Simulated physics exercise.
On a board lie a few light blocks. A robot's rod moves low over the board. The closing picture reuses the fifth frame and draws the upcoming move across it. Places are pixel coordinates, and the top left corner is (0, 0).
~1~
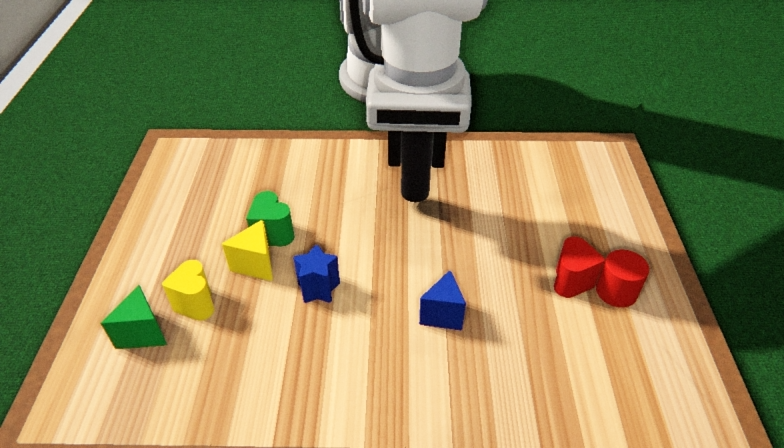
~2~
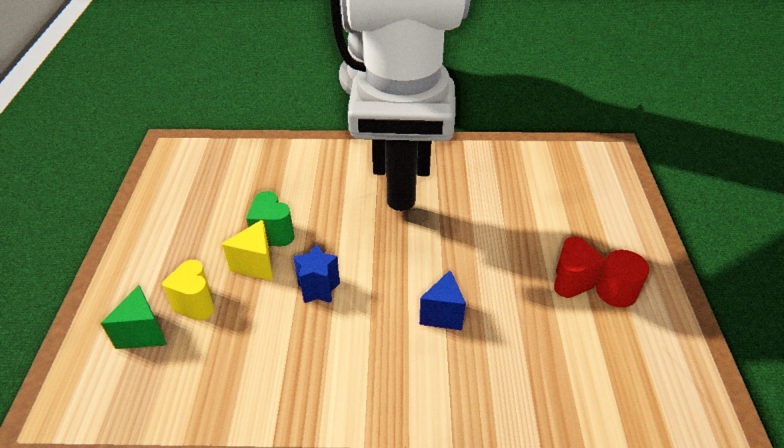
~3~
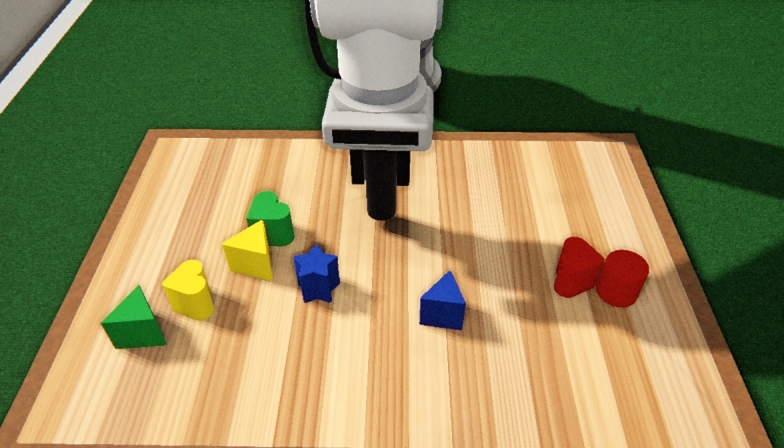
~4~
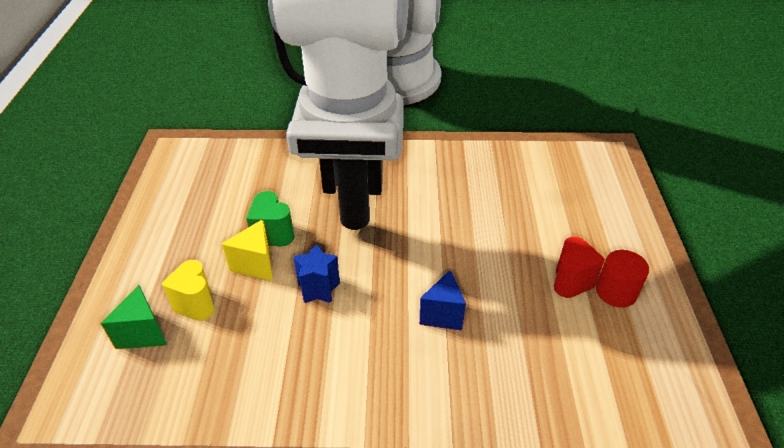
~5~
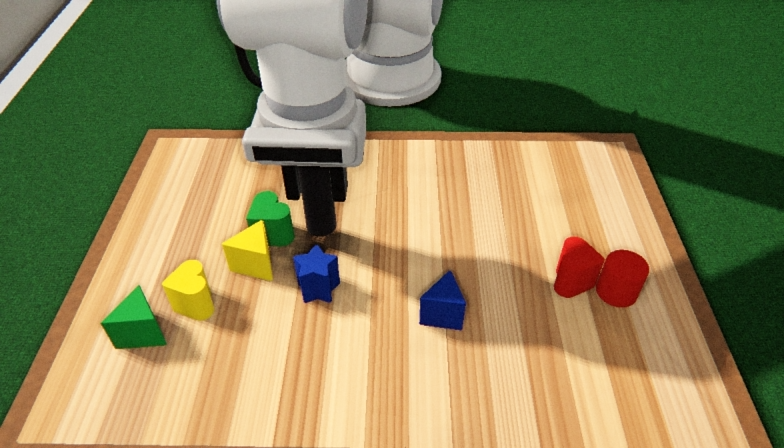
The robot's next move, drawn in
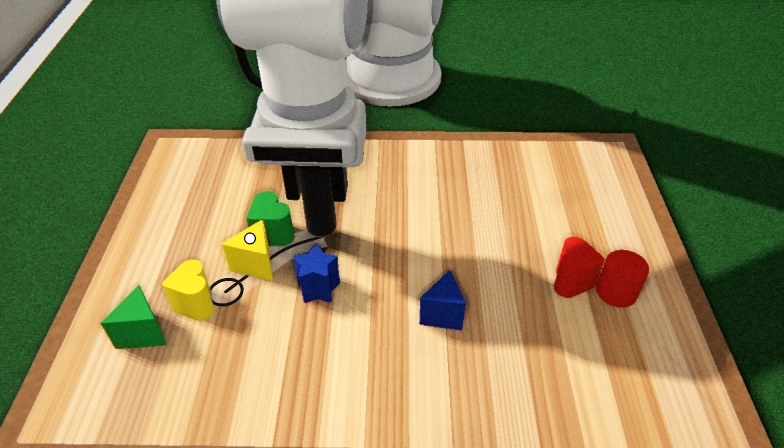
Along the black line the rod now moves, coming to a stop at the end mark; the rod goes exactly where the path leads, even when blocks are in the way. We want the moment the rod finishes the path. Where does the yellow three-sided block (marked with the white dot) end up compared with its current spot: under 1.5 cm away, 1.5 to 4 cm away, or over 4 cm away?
Over 4 cm.
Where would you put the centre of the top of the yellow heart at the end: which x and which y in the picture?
My estimate: (159, 289).
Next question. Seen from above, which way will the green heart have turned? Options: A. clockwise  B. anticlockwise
A - clockwise.
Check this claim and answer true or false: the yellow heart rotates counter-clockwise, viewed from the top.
True - the claim holds.
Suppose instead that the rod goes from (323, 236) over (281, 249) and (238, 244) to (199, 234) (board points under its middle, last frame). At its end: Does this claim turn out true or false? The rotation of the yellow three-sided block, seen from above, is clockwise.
False
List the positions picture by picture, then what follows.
The first picture shows rod's lower end at (415, 193); green three-sided block at (131, 308); yellow heart at (187, 278); yellow three-sided block at (250, 238); green heart at (267, 207); blue star at (315, 261).
The second picture shows rod at (401, 202); blocks still.
The third picture shows rod at (382, 211); blocks still.
The fourth picture shows rod at (355, 220); blocks still.
The fifth picture shows rod at (322, 226); green three-sided block at (131, 308); yellow heart at (187, 278); yellow three-sided block at (250, 238); green heart at (267, 207); blue star at (315, 261).
Drawn move, from (323, 236) through (287, 248) and (257, 269) to (226, 292); the dot is on the yellow three-sided block.
On the path given first. One third of the way, rod at (285, 239); yellow three-sided block at (246, 241), turned 20° anticlockwise; green heart at (252, 207), turned 30° clockwise.
Two thirds of the way, rod at (254, 259); yellow heart at (182, 279), turned 15° anticlockwise; yellow three-sided block at (220, 253), turned 15° anticlockwise; green heart at (247, 208), turned 50° clockwise.
At the end, rod at (223, 282); green three-sided block at (128, 311); yellow heart at (159, 289), turned 55° anticlockwise; yellow three-sided block at (184, 266); green heart at (247, 208), turned 50° clockwise; blue star still.
